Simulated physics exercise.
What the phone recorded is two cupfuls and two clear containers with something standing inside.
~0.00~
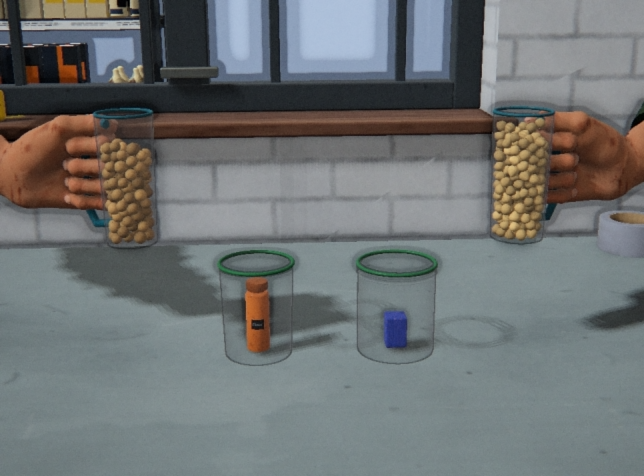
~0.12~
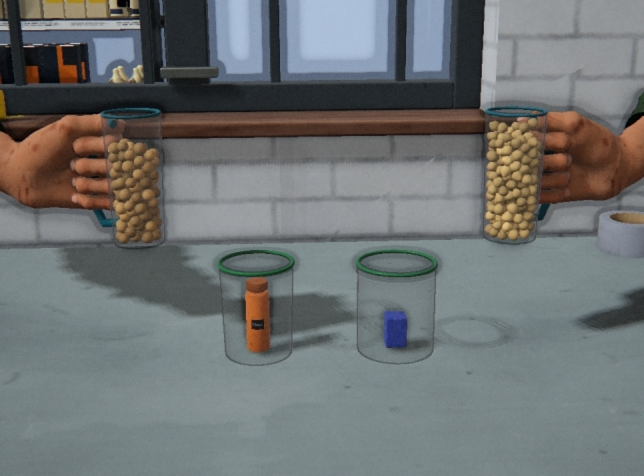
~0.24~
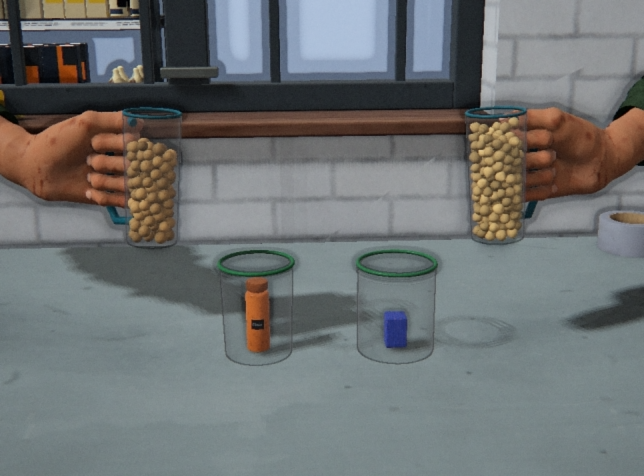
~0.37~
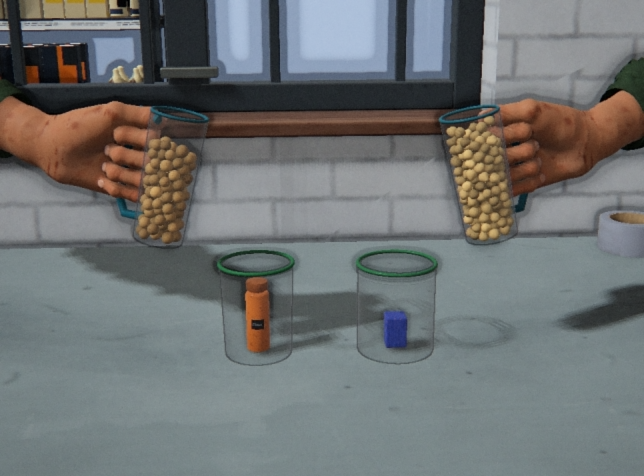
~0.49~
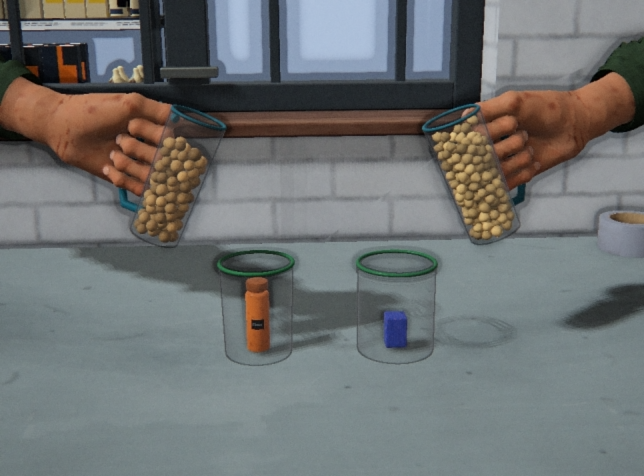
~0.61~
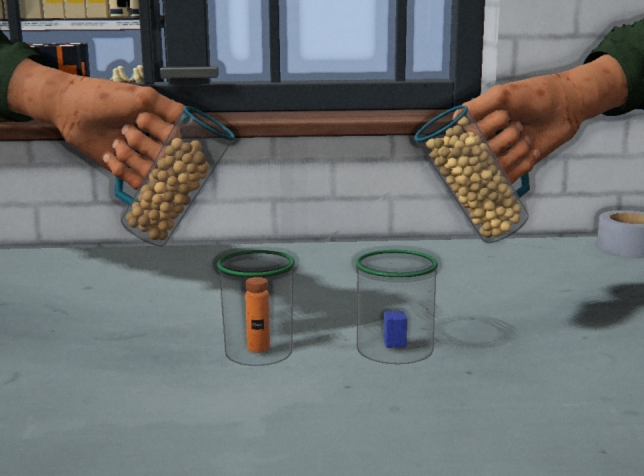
On a grey counter, two hands move filled cups inward and tilt them toward each other.
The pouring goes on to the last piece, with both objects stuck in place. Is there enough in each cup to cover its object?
You'll find the left thing still showing and the right thing completely covered.
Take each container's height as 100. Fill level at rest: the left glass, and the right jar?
Around 70 on the left and around 65 on the right.
By 1.02 s, left glass empty, all of its cupful still in the cup; right jar empty, all of its cupful still in the cup.
By 1.46 s, left glass nearly empty, nearly all of its cupful still in the cup; right jar nearly empty, nearly all of its cupful still in the cup.
By 1.98 s, left glass half full, none of its cupful still in the cup; right jar half full, none of its cupful still in the cup.
When it is over (2.6 s), left glass two thirds full (surface near (257, 290)), nothing beside it; right jar two thirds full (surface near (396, 293)), nothing beside it; the left thing is still showing; the right thing is covered.
